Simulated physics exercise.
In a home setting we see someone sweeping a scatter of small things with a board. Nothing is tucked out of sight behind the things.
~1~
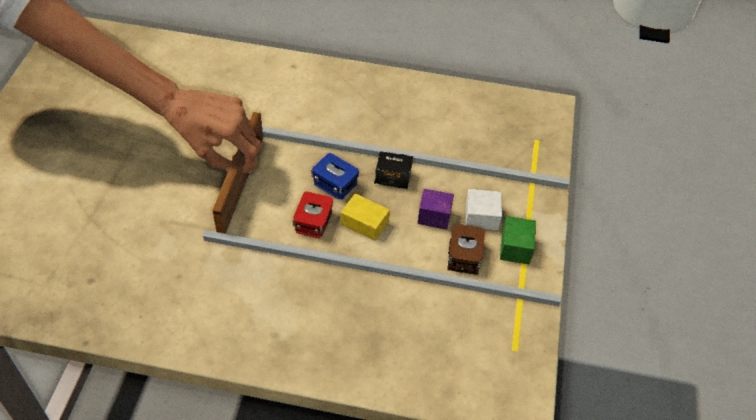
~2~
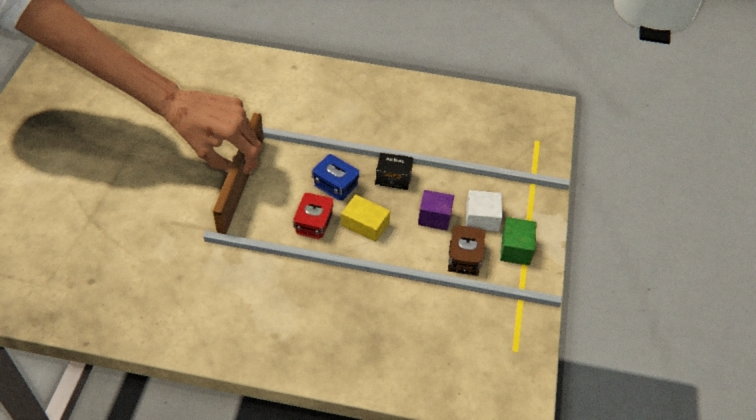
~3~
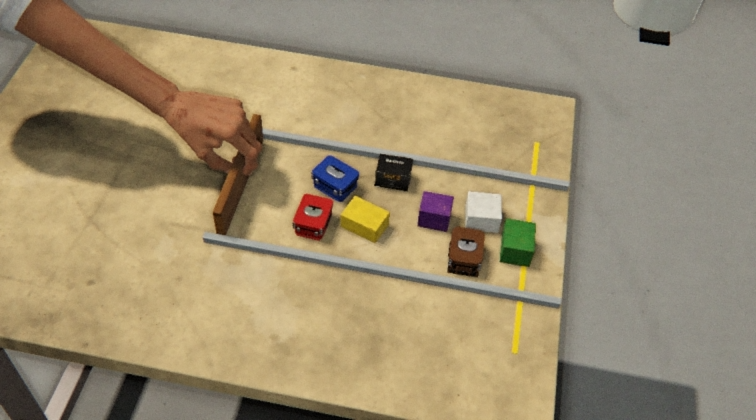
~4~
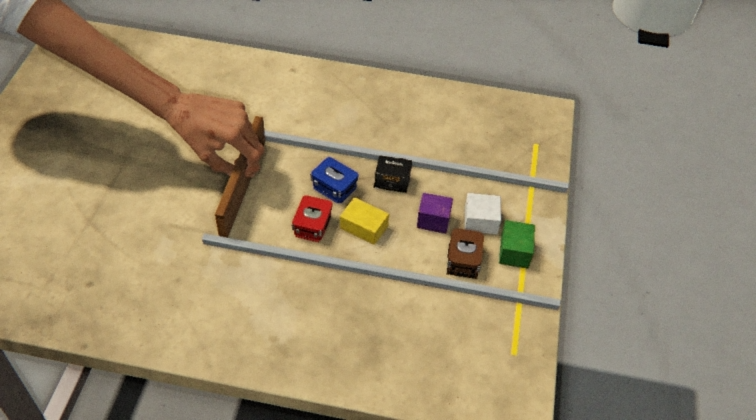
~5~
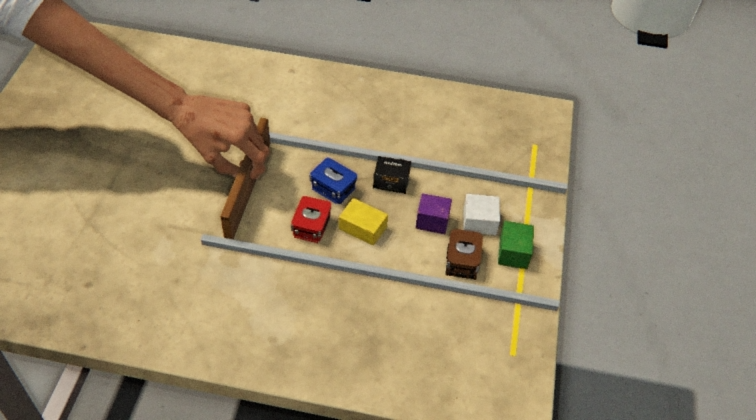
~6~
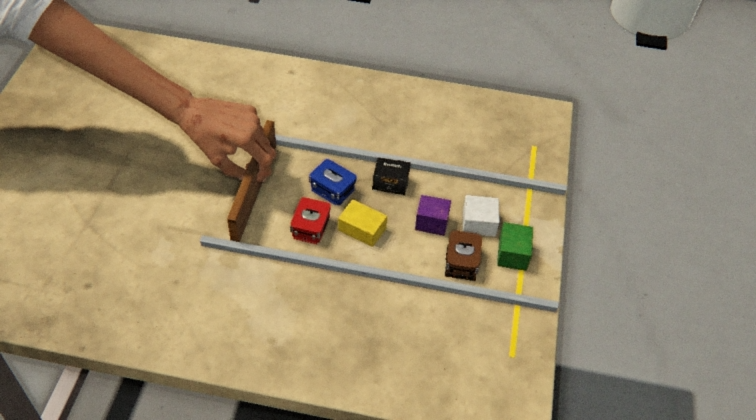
The video shows a hand holding a brown board upright at the left of small colored blocks and cases lying between two rails on a table, then moving it slightly right toward them while the objects stay nearly still.
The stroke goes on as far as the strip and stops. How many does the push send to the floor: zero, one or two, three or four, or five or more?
Lost: Five and up.
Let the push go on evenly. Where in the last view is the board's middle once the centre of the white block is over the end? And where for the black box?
I'd put it close to (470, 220), and close to (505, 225) for the other one.
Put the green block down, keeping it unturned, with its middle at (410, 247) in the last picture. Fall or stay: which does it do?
This time it winds up down.
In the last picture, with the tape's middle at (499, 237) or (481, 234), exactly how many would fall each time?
Taking the two tries in order, the numbers are 2 and 2.
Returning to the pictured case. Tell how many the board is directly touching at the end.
Count: 2.
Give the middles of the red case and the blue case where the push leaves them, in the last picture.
The red case at (538, 263), the blue case at (548, 214).
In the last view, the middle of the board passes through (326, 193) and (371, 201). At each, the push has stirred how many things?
Note: First position 4; second position 6.
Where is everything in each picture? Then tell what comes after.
Green block (518, 240); white block (483, 210); brown case (466, 250); board (239, 172); tape (527, 235), in the first frame.
White block (484, 211); red case (314, 216), in the second frame.
Brown case (466, 252); yellow block (365, 220), in the third frame.
Green block (517, 244); purple block (435, 213), in the fourth frame.
White block (481, 215); blue case (334, 182), in the fifth frame.
Green block (515, 246); white block (481, 216); brown case (463, 256); board (253, 180); tape (524, 241), in the sixth frame.
Soon after, none off yet; green block at rest near (515, 246); white block at rest near (481, 216); brown case at rest near (463, 256).
After that, none off yet; green block moving near (521, 248); white block displaced about its own width near (521, 212); brown case displaced a little near (482, 264).
And then, none off yet; green block displaced about its own width near (566, 261); white block tilting a little near (576, 209); brown case displaced well along near (529, 276).
In the end, the number that fall off is five or more; gone, yellow block, black box, purple block, brown case, white block and green block.
